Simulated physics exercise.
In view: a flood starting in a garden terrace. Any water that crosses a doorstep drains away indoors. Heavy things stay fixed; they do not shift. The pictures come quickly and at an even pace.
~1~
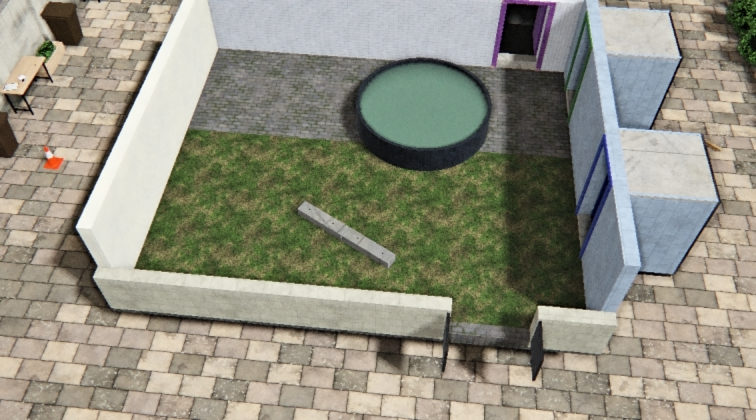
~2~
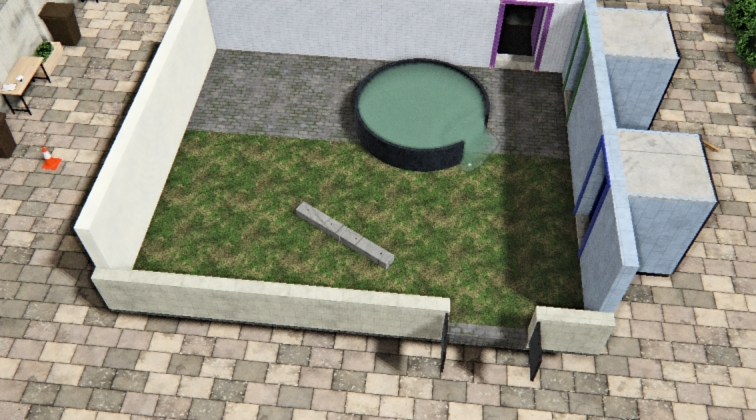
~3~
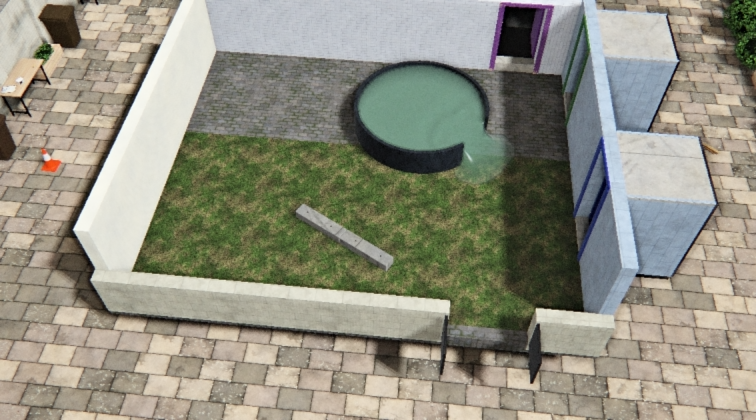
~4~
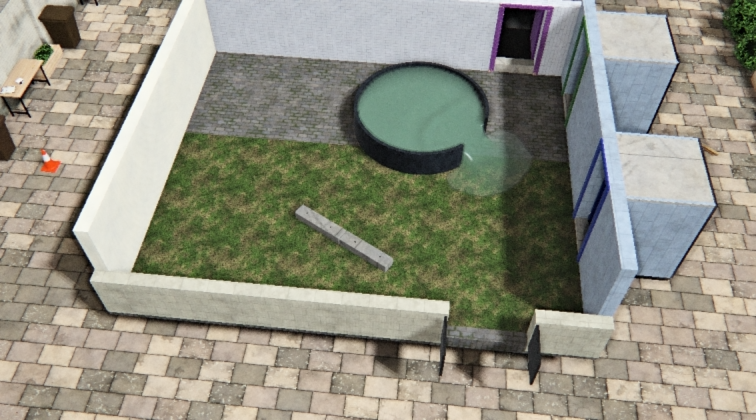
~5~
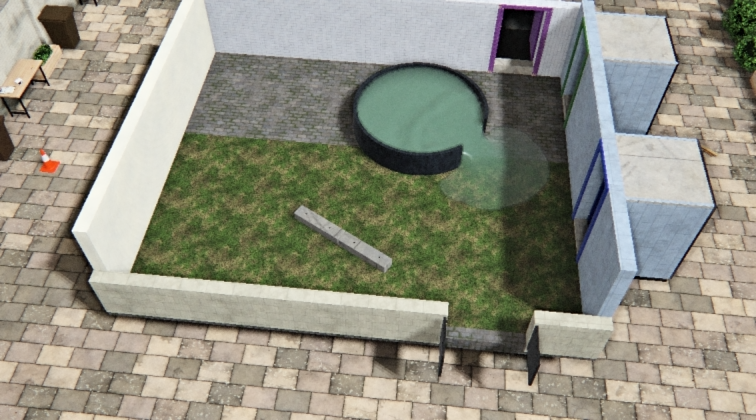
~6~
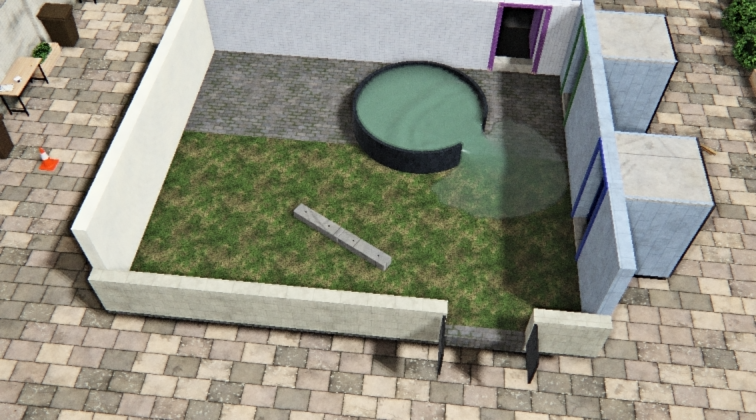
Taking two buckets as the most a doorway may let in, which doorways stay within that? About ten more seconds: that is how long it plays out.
The purple door stays within it, the blue door goes over it, the green door stays within it.
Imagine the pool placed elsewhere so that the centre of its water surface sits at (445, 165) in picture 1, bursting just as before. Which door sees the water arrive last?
Last: The purple one.
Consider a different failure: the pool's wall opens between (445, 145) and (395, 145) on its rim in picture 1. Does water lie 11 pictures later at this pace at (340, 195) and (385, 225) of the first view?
As listed: Submerged, submerged.
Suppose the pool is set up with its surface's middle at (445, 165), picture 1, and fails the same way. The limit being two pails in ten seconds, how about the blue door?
I'd say the blue door crosses the line.
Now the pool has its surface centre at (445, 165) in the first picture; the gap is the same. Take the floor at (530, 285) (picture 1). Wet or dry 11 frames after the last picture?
Well, it ends up swamped there.
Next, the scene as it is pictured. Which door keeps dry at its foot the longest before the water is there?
My answer is the one in purple.
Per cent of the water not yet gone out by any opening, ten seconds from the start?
That comes to around 84 in a hundred.
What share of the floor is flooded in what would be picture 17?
My estimate is roughly 20 percent.
A moment on, water covers 10 % of the floor; the purple door not reached, the blue door wet at the sill, nothing in, the green door not reached.
Next, water covers 20 % of the floor; the purple door not reached, the blue door under two buckets in, the green door wet at the sill, nothing in.
Then, water covers 30 % of the floor; the purple door wet at the sill, nothing in, the blue door over two buckets in, the green door wet at the sill, nothing in.
Later, water covers 40 % of the floor; the purple door wet at the sill, nothing in, the blue door over two buckets in, the green door wet at the sill, nothing in.
In the end, water covers 65 % of the floor; the purple door wet at the sill, nothing in, the blue door far over two buckets in, the green door wet at the sill, nothing in.
